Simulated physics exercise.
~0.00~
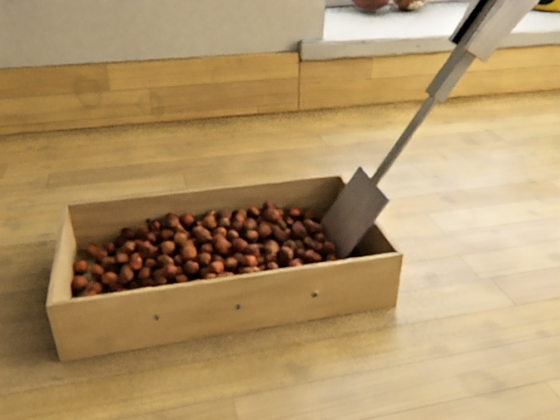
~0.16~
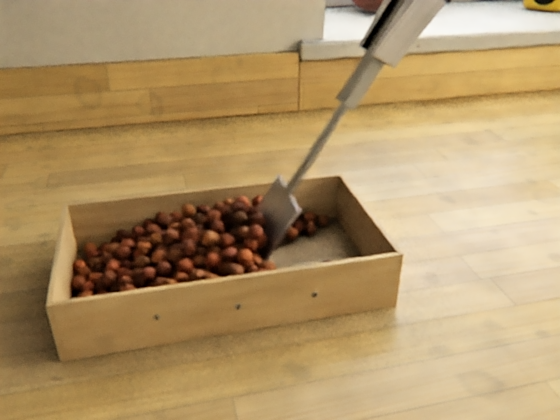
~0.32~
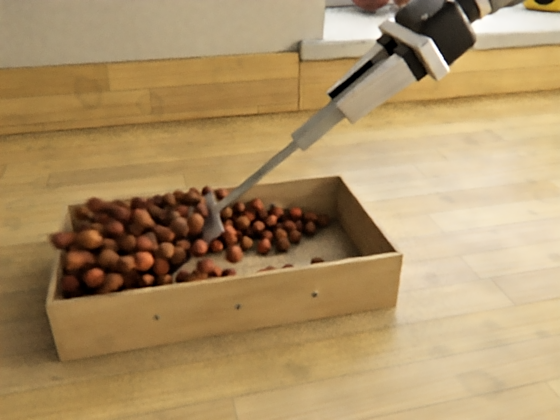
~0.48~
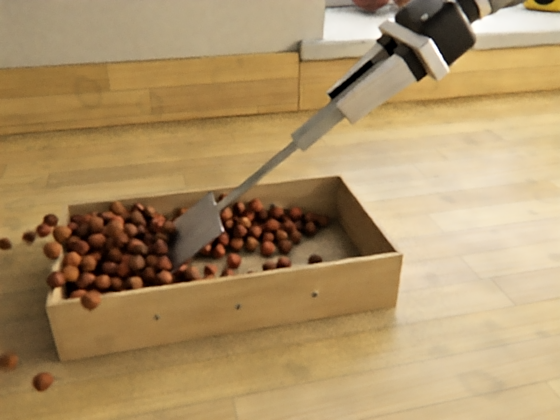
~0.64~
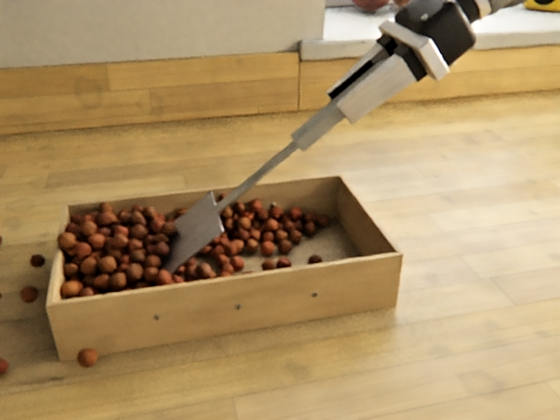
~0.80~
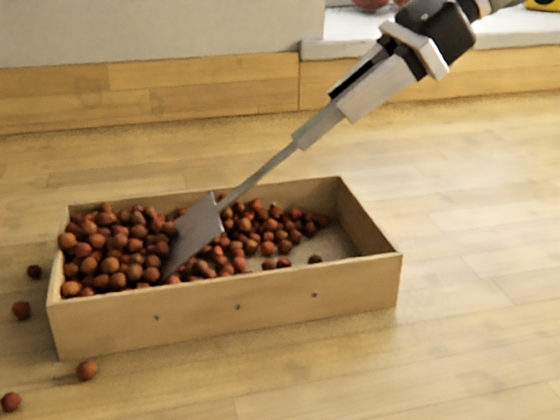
At the start, a flat metal turner held by a machine arm rests at the right end of a shallow wooden trough filled with reddish-brown hazelnuts on a wooden floor. The blade sweeps left, pushing the nuts ahead of it and baring part of the trough's bottom on the right. It tilts flatter as it goes on, and the nuts heap up against the left end. Several spill over that end and drop to the floor while the turner stops. Finally, the blade stays still among the heaped nuts, with a few strays lying on the floor at the left.
